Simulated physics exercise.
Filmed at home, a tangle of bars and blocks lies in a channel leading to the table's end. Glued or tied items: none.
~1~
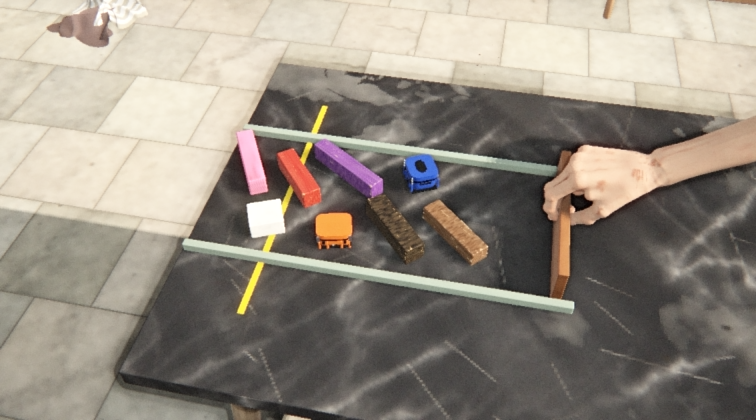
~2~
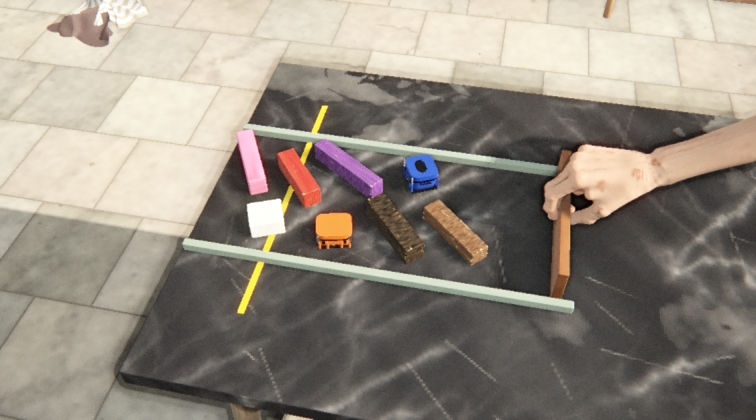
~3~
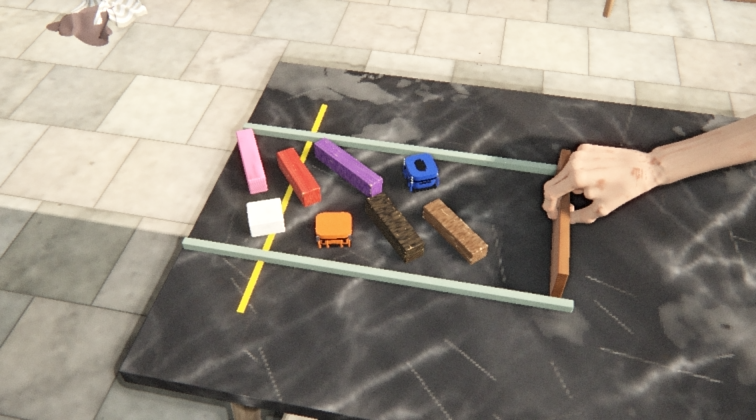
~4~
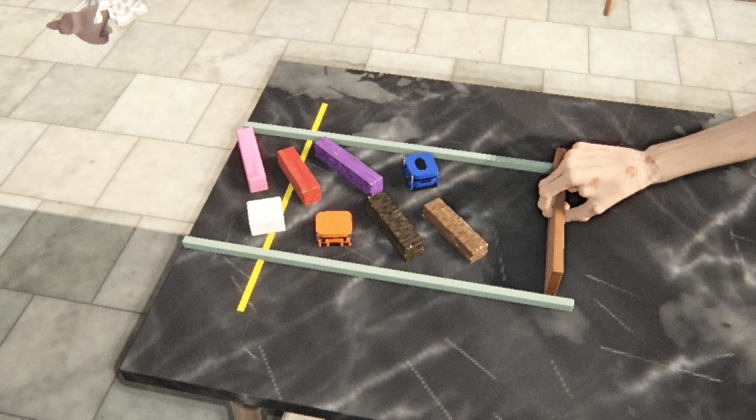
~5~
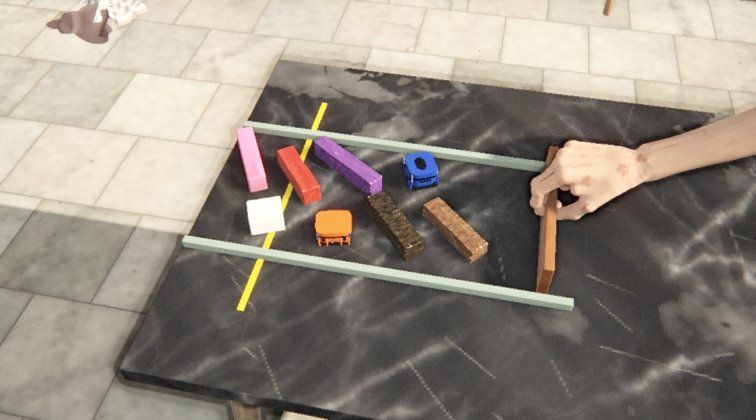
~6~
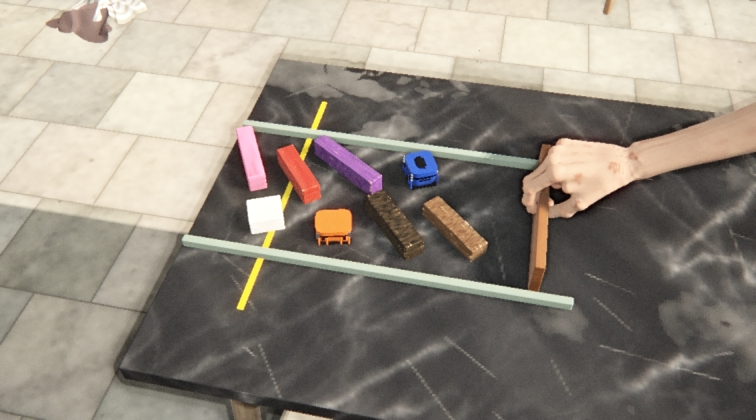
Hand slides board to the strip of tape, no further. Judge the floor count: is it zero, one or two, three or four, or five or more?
You'd see one or two pieces leave the end and fall.
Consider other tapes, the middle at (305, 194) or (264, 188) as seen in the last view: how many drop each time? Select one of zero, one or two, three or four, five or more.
Taking the two tapes in that order, the answers are zero and three to four.
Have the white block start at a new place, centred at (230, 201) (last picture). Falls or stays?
It simply slips off.
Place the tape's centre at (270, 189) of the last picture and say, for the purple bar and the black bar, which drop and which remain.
Outcome - purple bar is left in place, black bar is left in place.
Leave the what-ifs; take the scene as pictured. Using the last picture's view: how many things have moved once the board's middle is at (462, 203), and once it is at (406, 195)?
So 1, and at the other place 3.
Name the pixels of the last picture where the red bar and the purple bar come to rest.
You'll find the red bar at roughly (235, 164) and the purple bar at roughly (253, 151).
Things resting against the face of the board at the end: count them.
That number would be 2.
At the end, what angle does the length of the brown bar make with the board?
Around 0 degrees.
A little later, none off yet; pink stick at rest near (251, 157); white block at rest near (266, 215); red bar at rest near (298, 174).
Next, none off yet; pink stick moving near (246, 158); white block shifted about its own width near (225, 205); red bar shifted a little near (267, 168).
When it is over, the number that fall off is one or two; down, white block and pink stick.
